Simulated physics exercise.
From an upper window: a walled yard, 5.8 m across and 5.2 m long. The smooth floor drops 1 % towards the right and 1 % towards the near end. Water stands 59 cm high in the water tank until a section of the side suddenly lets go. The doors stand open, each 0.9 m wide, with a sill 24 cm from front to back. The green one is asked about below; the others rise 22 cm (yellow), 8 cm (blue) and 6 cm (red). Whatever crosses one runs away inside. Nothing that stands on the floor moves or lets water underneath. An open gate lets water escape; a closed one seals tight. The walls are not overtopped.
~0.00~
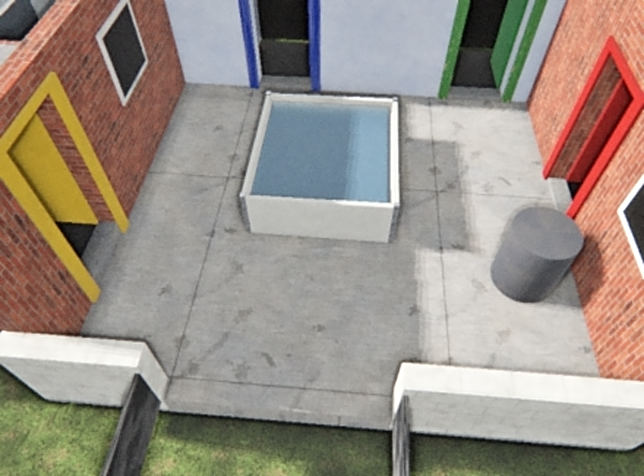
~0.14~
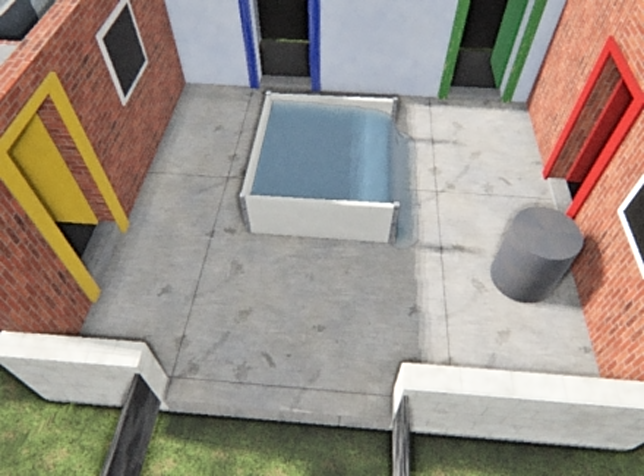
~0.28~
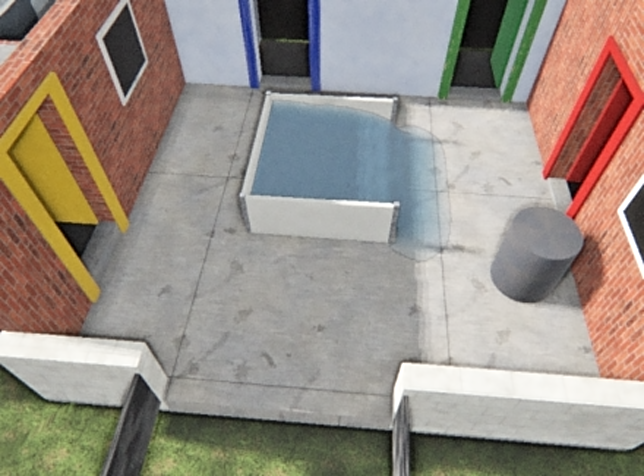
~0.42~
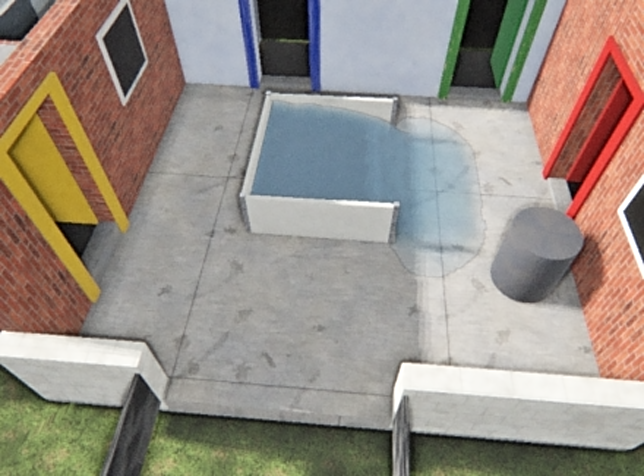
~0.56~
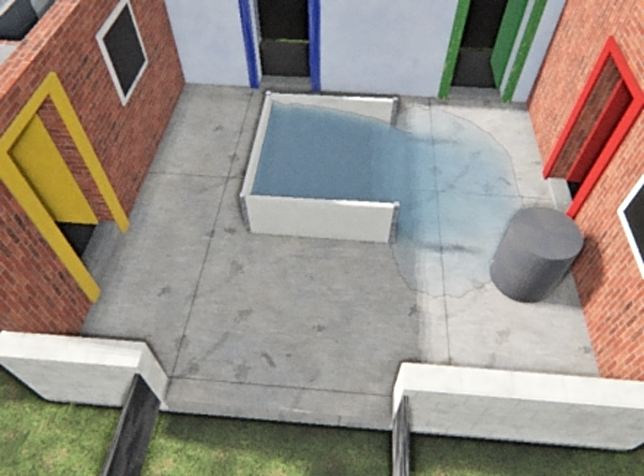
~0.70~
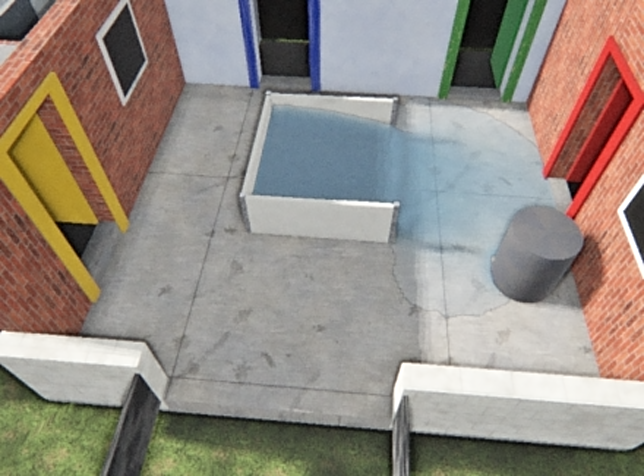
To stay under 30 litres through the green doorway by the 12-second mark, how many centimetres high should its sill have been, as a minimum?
Some 13 cm above the ground.
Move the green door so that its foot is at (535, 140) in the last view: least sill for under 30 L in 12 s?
Roughly 22 cm.
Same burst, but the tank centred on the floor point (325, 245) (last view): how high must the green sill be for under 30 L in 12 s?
About 12.5 cm.
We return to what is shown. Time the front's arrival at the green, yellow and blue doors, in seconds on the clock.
Arrival: Green 0.9 s, yellow 6.5 s, blue 3.8 s.
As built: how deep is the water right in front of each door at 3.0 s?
Depths in cm: Green 16, yellow 0, blue 0, red 23.
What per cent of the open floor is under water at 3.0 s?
About 45 per cent.
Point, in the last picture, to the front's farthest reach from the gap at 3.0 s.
Around (608, 415).
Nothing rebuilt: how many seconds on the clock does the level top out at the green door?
Around 2.4 s.
After 1.4 s water covers 30 % of the floor, deepest (37 cm) near (560, 236); 8 cm at the green door, 0 litres in over its 7 cm sill.
After 3.0 s water covers 45 % of the floor, deepest (25 cm) near (608, 415); 16 cm at the green door, 48 litres in over its 7 cm sill.
After 12.0 s water covers 95 % of the floor, deepest (10 cm) near (608, 415); 3 cm at the green door, 108 litres in over its 7 cm sill.
At the green door as built, the water arrived by 0.9 s and peaked near 19 cm at 2.4 s.
With a sill of 11 cm, 49 litres would have come in within the 12 s; with 14.5 cm, 22 litres. So under 30 litres takes about 13 cm.
